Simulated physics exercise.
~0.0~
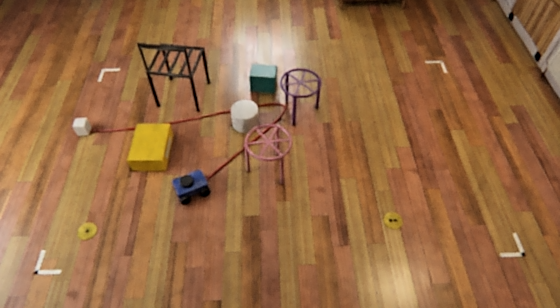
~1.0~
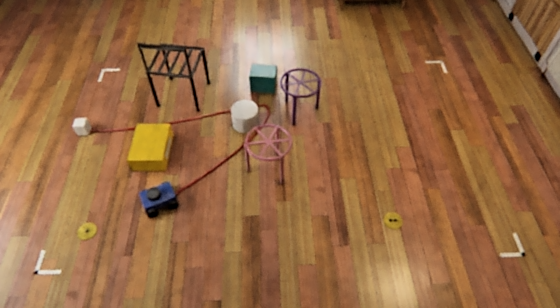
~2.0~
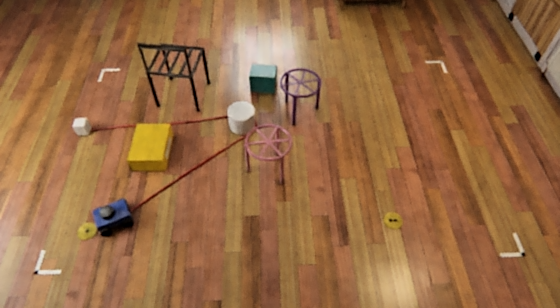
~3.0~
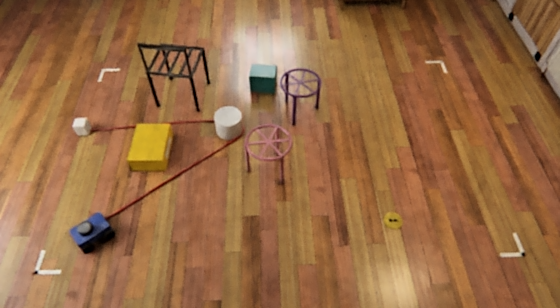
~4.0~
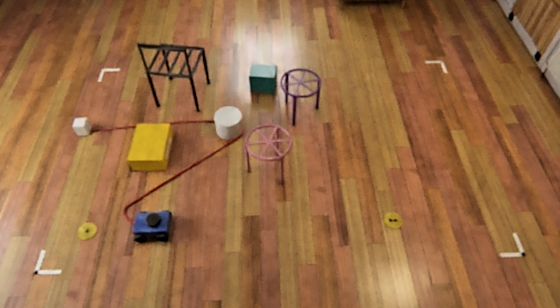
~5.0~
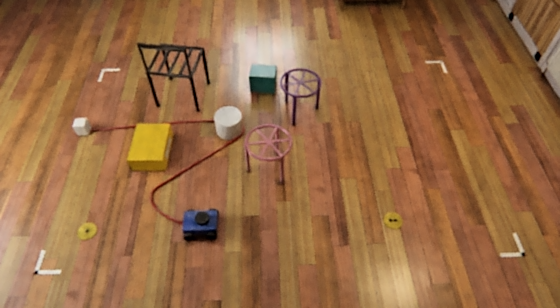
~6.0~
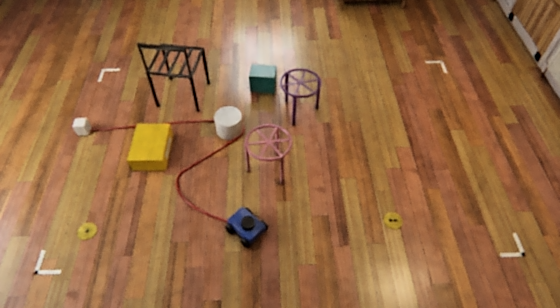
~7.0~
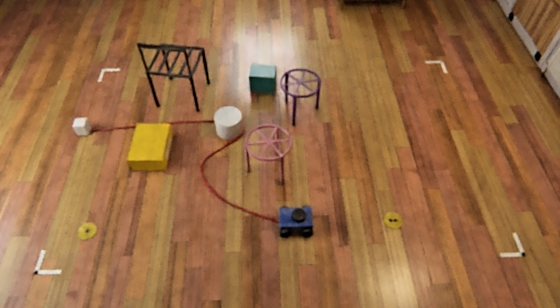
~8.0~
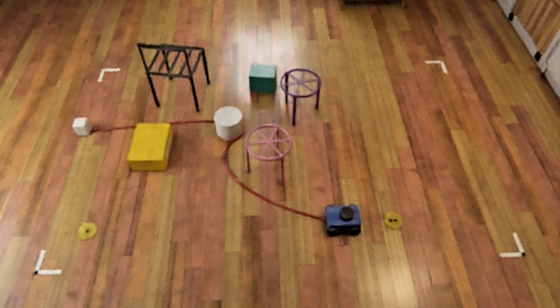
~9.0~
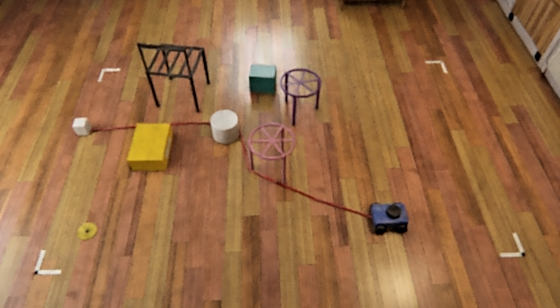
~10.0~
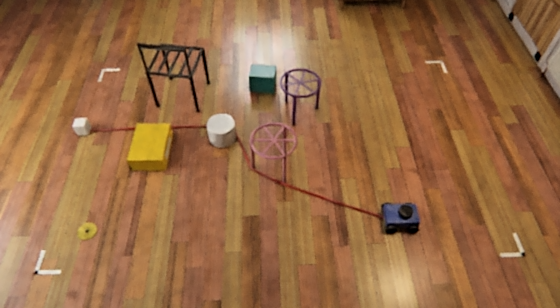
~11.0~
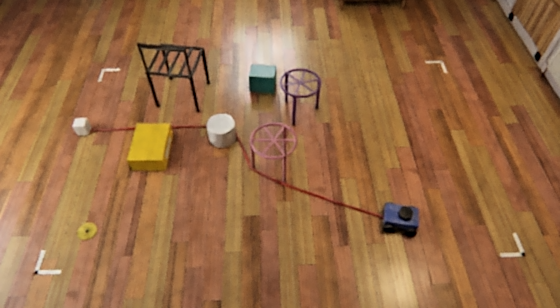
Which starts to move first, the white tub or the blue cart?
The blue cart starts to move first, and the white tub only shifts later, as the lead pulls against it.
